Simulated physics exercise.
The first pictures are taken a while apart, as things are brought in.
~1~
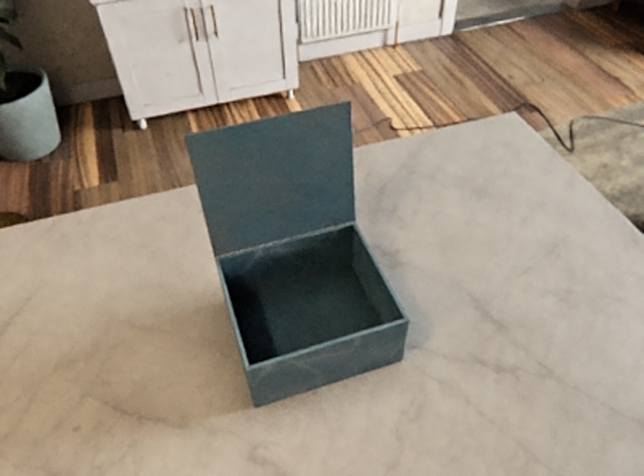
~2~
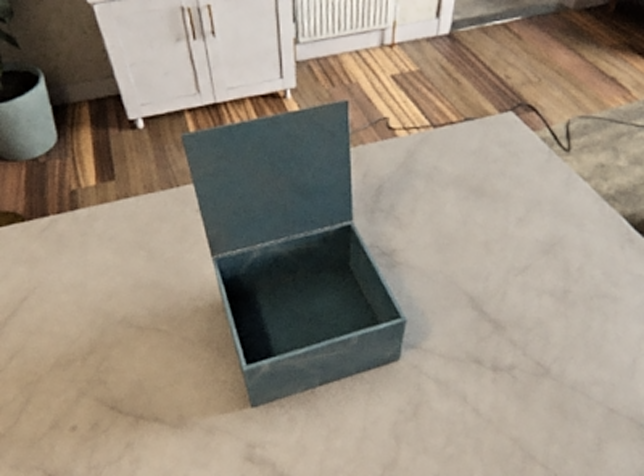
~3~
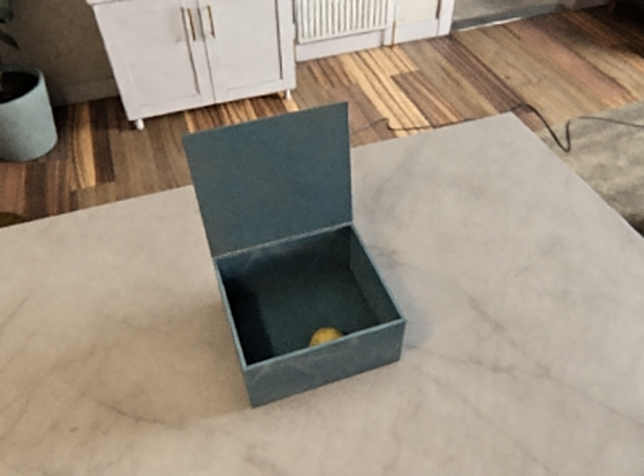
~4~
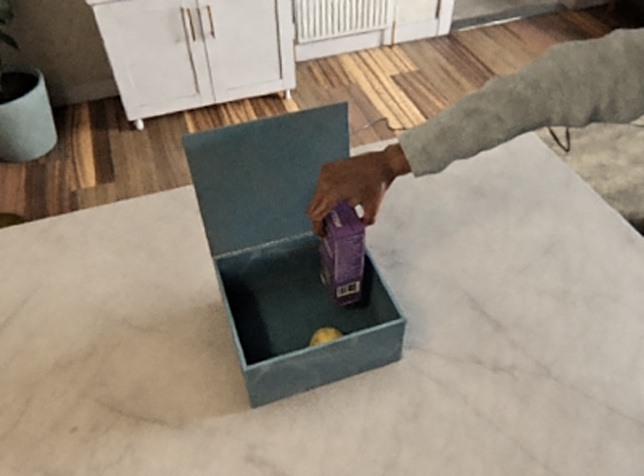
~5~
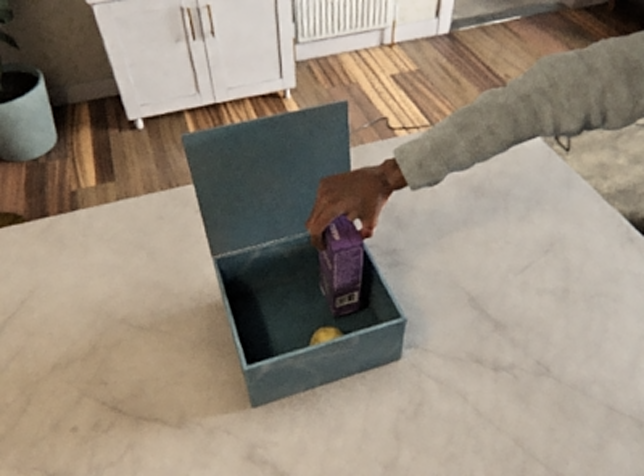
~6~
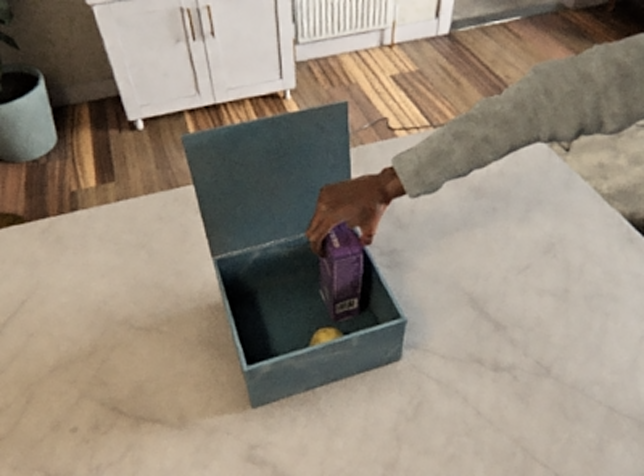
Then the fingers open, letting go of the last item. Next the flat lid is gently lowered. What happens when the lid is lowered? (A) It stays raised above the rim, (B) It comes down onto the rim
It stays raised above the rim (A).
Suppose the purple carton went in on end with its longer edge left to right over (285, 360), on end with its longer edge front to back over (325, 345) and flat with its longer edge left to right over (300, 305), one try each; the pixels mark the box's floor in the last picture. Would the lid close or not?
With the first placement the lid remains open; with the second, it ends up closed; with the third, it ends up closed.
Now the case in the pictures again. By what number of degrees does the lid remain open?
Near 55°.
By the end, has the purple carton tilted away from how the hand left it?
At the finish the purple carton holds its orientation.
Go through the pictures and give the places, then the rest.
The last thing is not in view yet, in the first picture.
The last thing is not in view yet, in the second picture.
The last thing is not in view yet, in the third picture.
On its way; purple carton (341, 254), in the fourth picture.
On its way; purple carton (340, 266), in the fifth picture.
Put in, still held; purple carton (340, 272), in the sixth picture.
Then, 1.10 s on from there, lid starting down.
Then, 1.50 s on from there, lid 66° above the rim.
In the end, lid 55° above the rim; both unmoved. At the end, from the last picture's camera, purple carton near (340, 272).
